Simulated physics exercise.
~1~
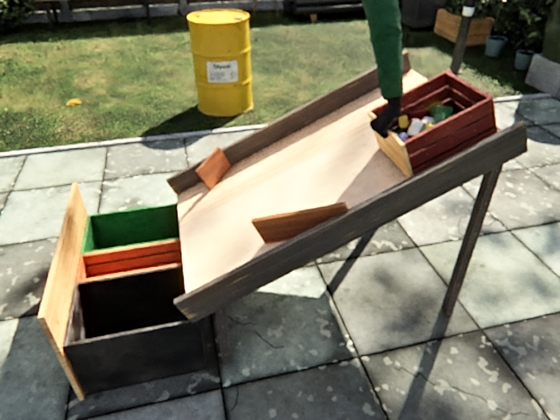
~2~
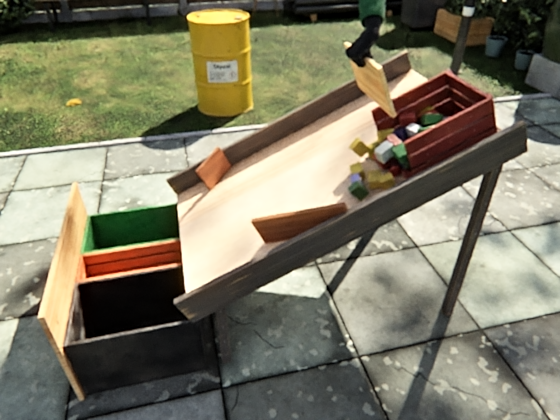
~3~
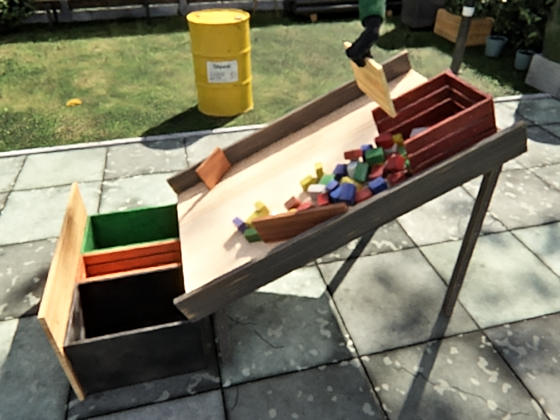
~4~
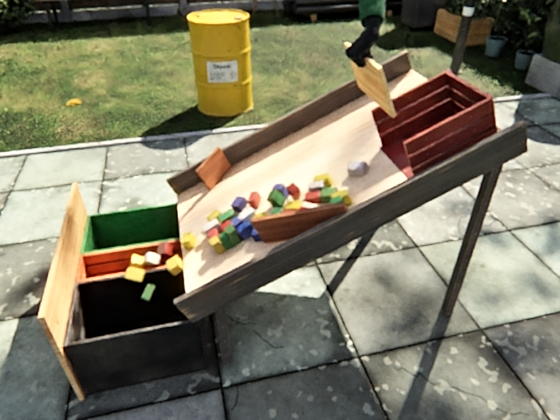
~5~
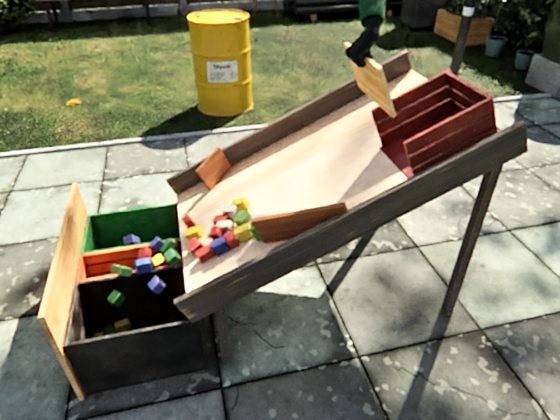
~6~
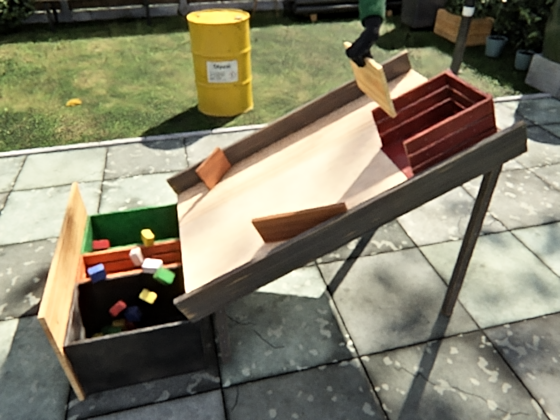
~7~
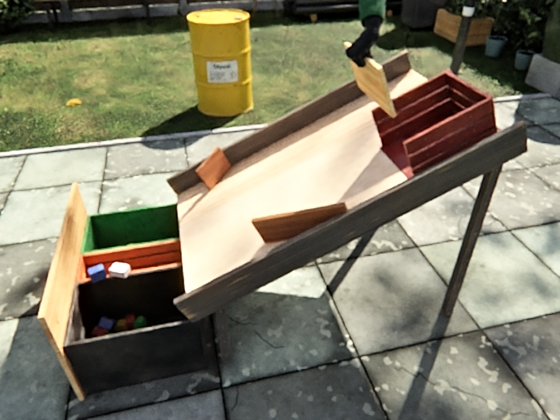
At first, a robot-like arm holds a light wooden gate against a red pen of colourful toy bricks at the top of a sloping wooden table on a sunny patio. The gate lifts clear, and the bricks begin spilling onto the slope. They tumble down to the left in a loose pile, crowding against an angled board. The leading bricks then drop off the lower edge toward the black, orange and green containers, and the rest follow until the table is bare. Finally, the bricks settle low, a few still visible in the orange and black containers.
